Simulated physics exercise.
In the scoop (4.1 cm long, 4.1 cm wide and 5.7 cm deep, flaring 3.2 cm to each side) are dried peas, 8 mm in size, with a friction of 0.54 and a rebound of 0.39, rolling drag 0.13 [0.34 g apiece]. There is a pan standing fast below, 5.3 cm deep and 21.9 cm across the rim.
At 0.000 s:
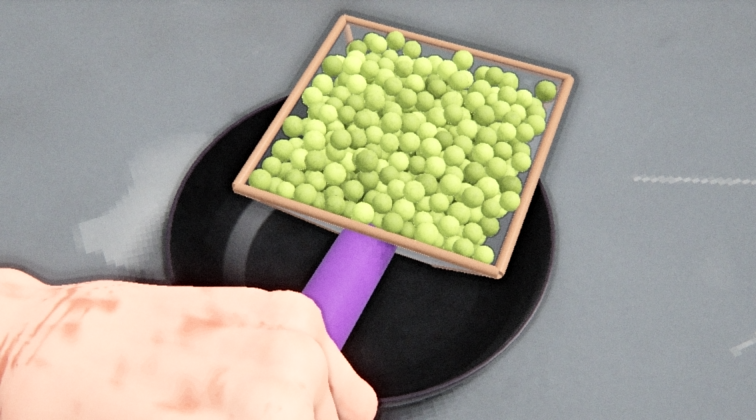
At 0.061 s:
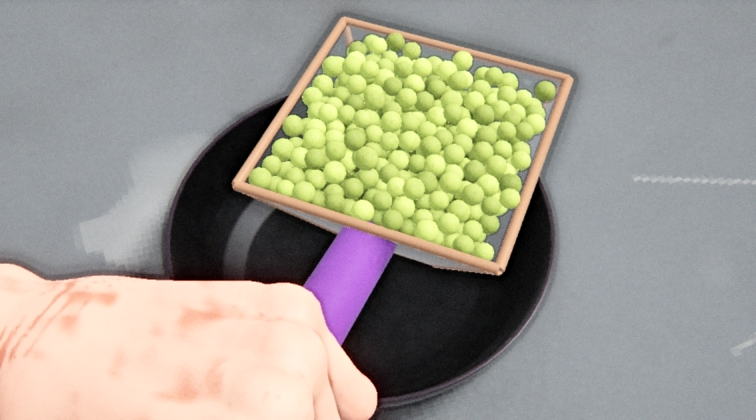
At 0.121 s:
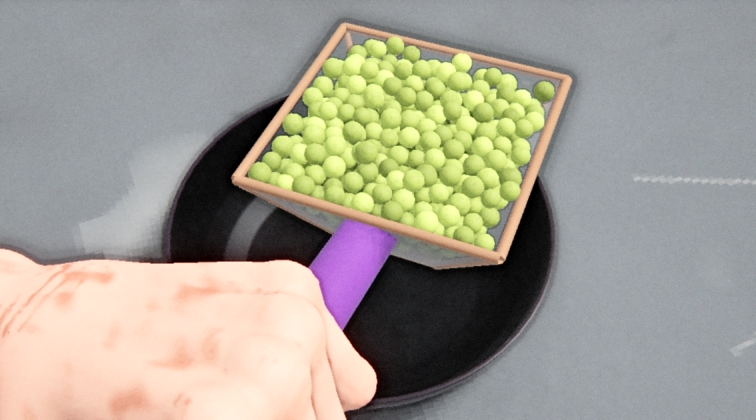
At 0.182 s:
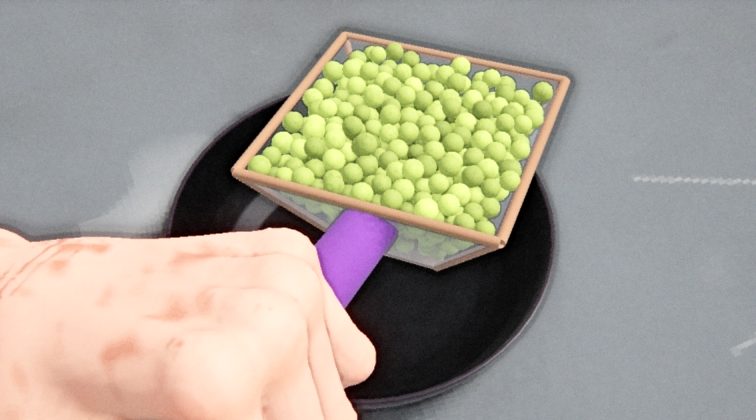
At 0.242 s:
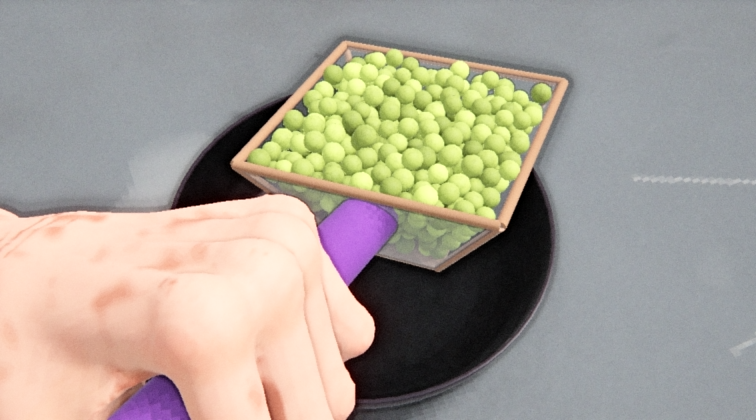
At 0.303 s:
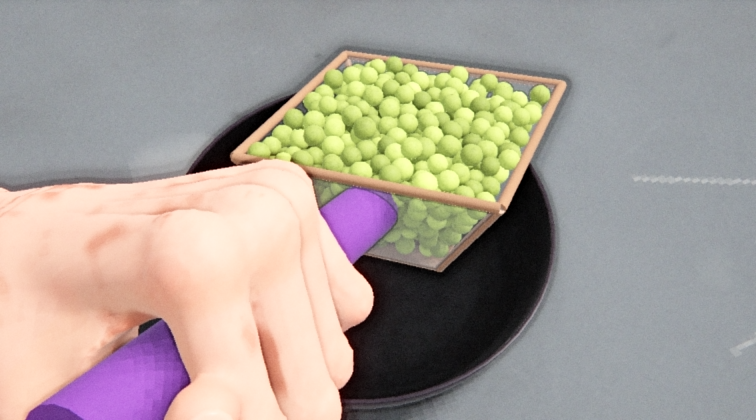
Over a black pan on a grey surface, a hand grips the purple handle of a clear, copper-rimmed scoop full of small green balls, at first almost still. The hand then tilts the scoop steadily backward, its near side coming into view as the balls shift slightly and more of the handle shows.
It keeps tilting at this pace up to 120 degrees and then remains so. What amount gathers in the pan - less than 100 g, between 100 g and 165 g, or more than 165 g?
Top band.
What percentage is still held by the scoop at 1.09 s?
About 40 percent of the load.
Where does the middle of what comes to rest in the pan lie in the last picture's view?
Close to pixel (367, 232) of the final picture.
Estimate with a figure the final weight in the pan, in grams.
Around 190 grams.
After 0.73 s, tilt 55 degrees; 0 g in the pan, scoop holds 100 %.
After 1.09 s, tilt 85 degrees; 100 g in the pan, scoop holds 40 %.
After 1.42 s, tilt 112 degrees; 193 g in the pan, scoop holds 0 %.
Then, at 1.73 s, tilt 120 degrees; 193 g in the pan, scoop holds 0 %.
In the end, at 2.0 s, 193 g in the pan, scoop holds 0 %.
